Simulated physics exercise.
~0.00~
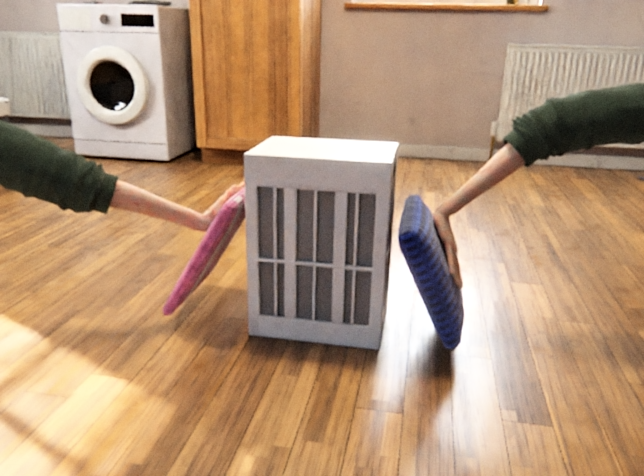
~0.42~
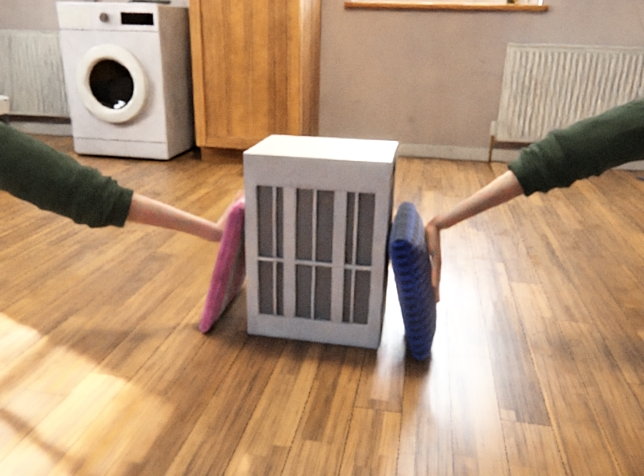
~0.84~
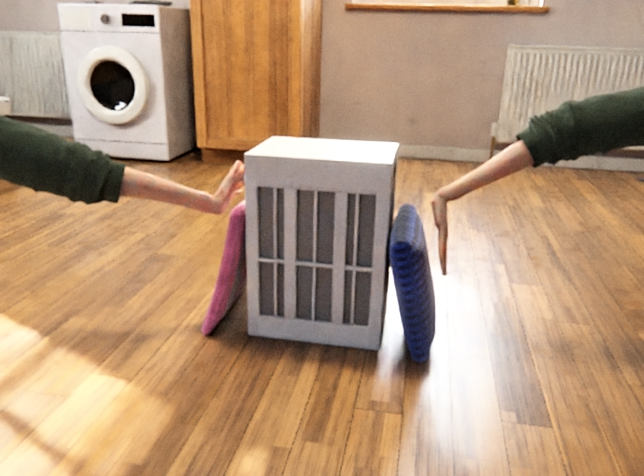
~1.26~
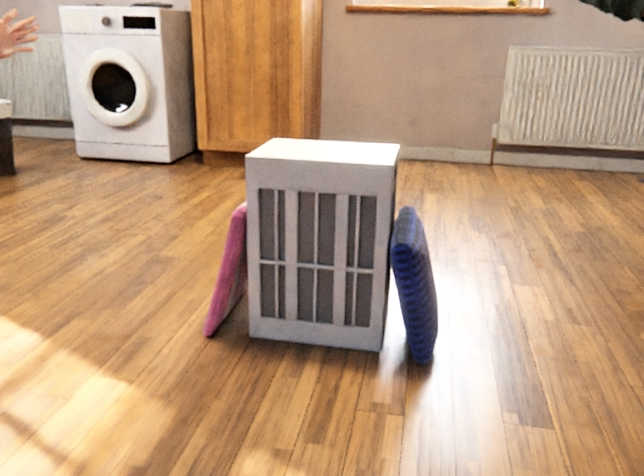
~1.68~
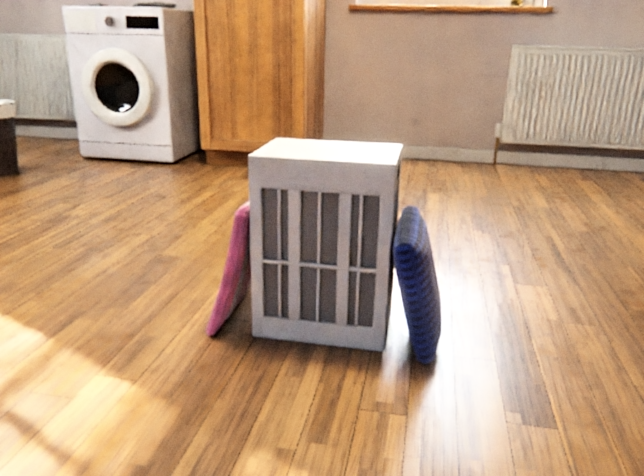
Two hands leaned a pink seat pad against the left side of a white crate and a blue cushion against the right, then let go and drew back out of view. Both stayed propped against the crate on the wooden floor.
